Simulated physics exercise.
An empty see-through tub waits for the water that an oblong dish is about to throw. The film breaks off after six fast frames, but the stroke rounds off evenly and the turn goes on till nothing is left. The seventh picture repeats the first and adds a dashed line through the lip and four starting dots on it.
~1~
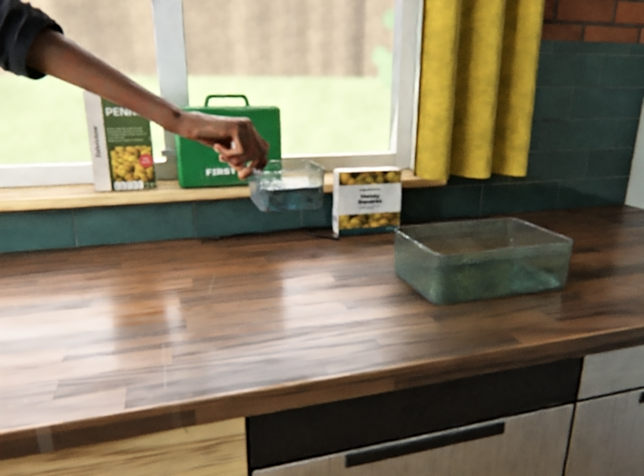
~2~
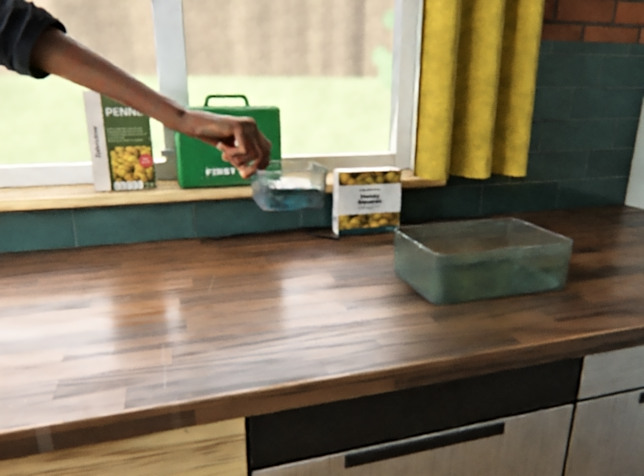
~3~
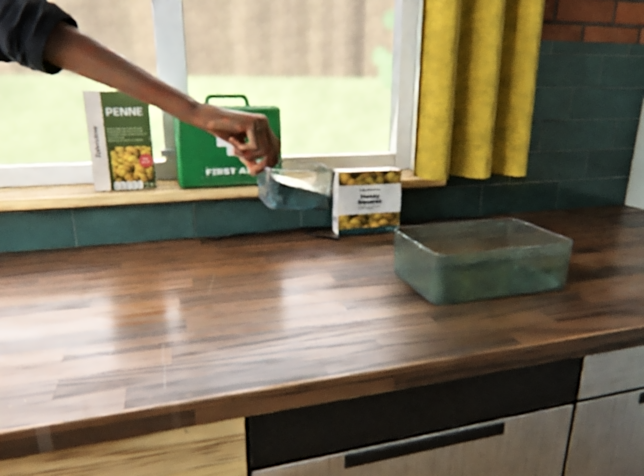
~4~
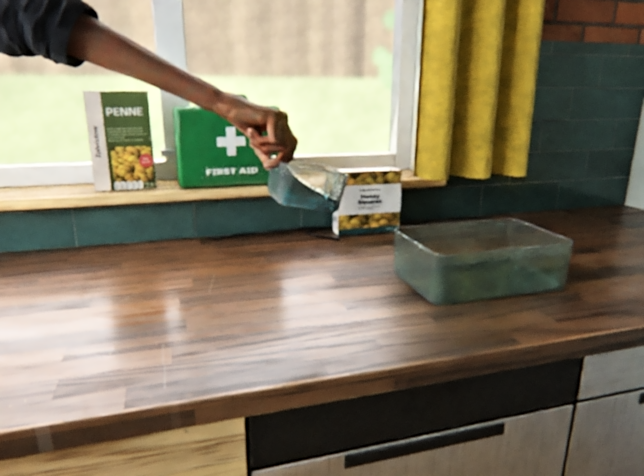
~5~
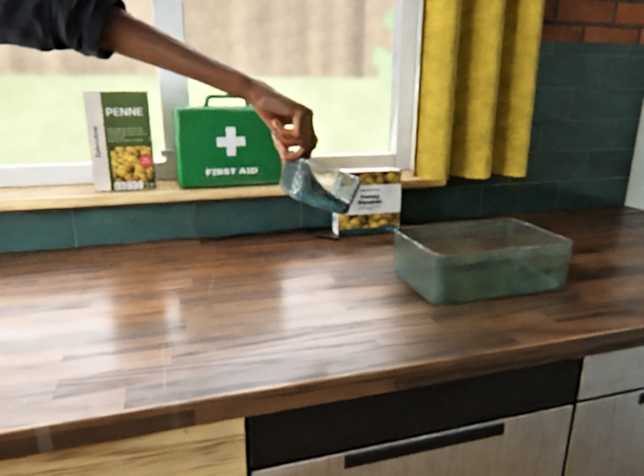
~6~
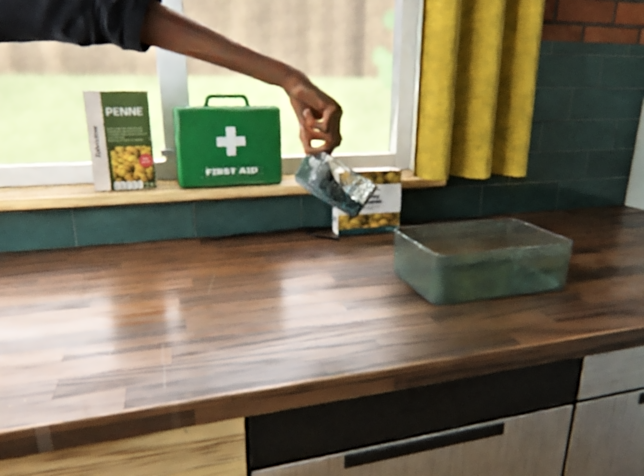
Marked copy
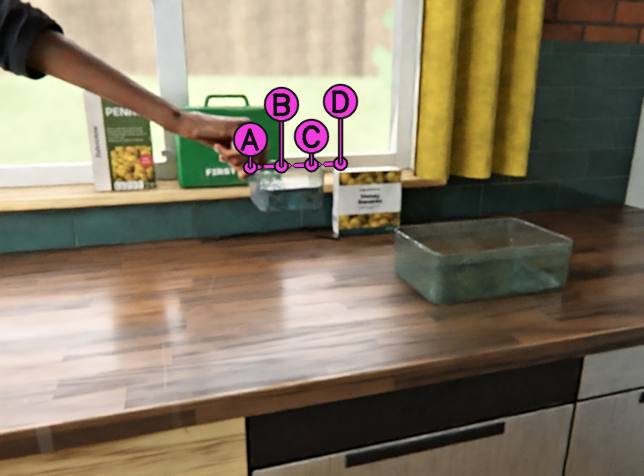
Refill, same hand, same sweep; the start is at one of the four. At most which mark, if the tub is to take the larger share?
A will do.
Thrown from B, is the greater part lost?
No.
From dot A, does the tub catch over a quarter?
Yes, clearly.
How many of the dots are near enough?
All four.
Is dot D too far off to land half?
No, that is safe.
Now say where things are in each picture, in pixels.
Upright, lip at (316, 164); tub from (430, 304) to (562, 287); nothing has left yet.
Upright, lip at (318, 165); nothing has left yet.
Tipped about 5°, lip at (326, 167); nothing has left yet.
Tipped about 12°, lip at (338, 170); nothing has left yet.
Tipped about 21°, lip at (352, 176); nothing has left yet.
Tipped about 33°, lip at (367, 182); nothing has left yet.
On the marked copy, A at (250, 167); B at (281, 166); C at (311, 164); D at (340, 163).
If A is chosen, about 68 % lands in the tub, 24 % falls short and 8 % goes beside or beyond.
If B is chosen, about 79 % lands in the tub, 11 % falls short and 10 % goes beside or beyond.
If C is chosen, about 81 % lands in the tub, 7 % falls short and 12 % goes beside or beyond.
If D is chosen, about 94 % lands in the tub, 3 % falls short and 3 % goes beside or beyond.
